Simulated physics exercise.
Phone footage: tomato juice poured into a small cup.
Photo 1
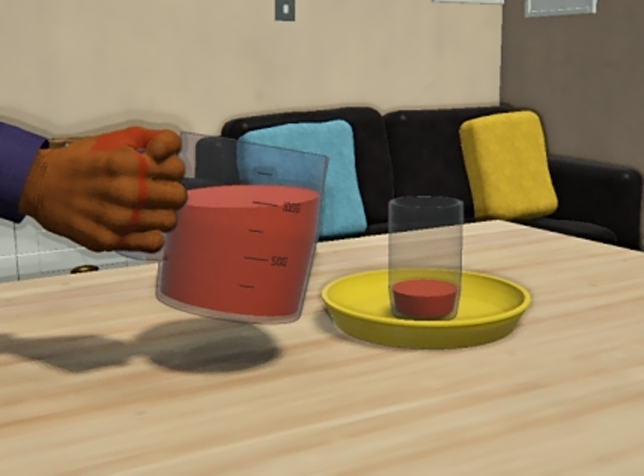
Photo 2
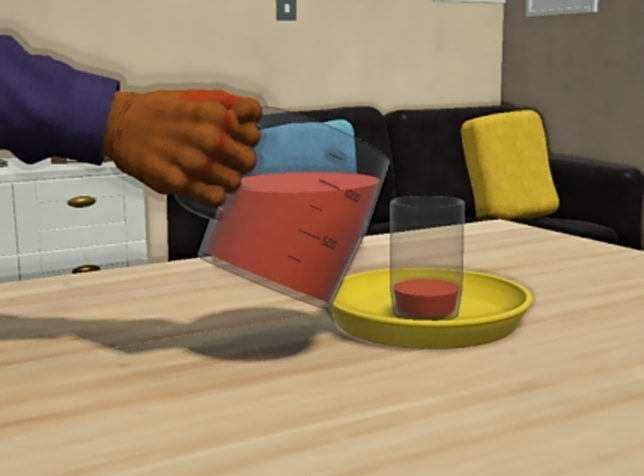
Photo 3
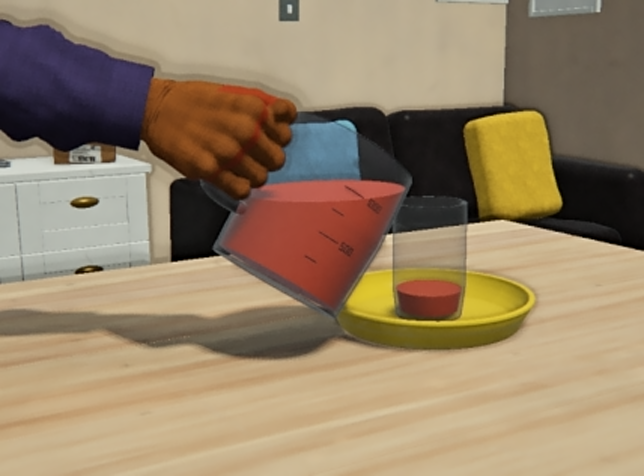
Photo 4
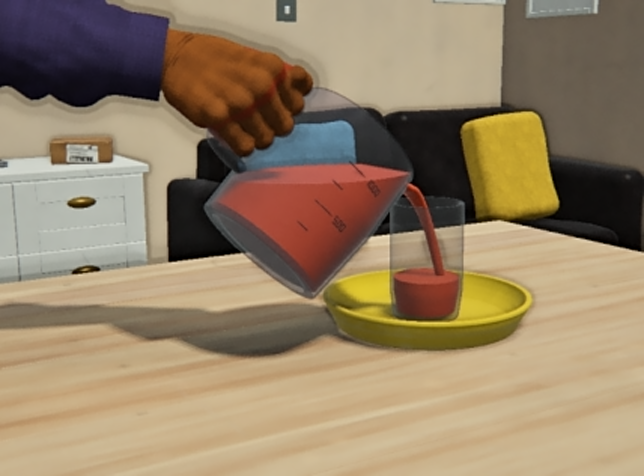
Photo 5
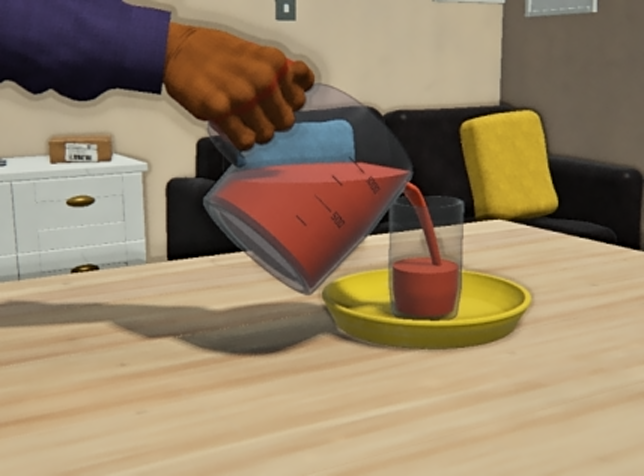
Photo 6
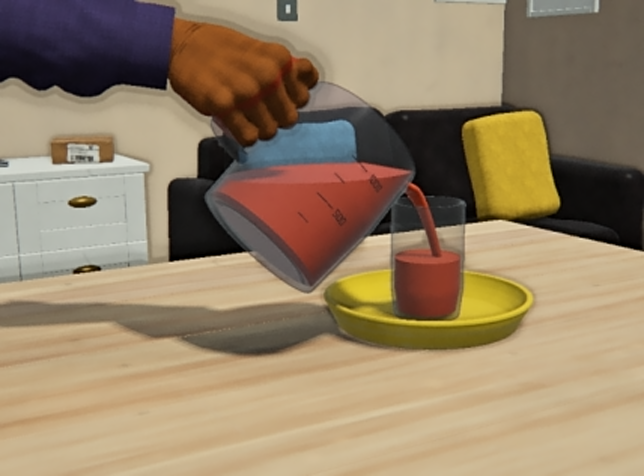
On a wooden table, a hand tilts a jug and pours red juice into a cup.
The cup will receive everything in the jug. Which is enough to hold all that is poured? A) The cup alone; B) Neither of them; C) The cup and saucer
B.
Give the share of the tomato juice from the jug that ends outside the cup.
Roughly 75 %.
Shortly, the cup is full to the brim; the saucer is wet, with room to spare.
Then, the cup is full to the brim; the saucer is full and running over.
At the finish, the cup is full to the brim; the saucer is full and running over.
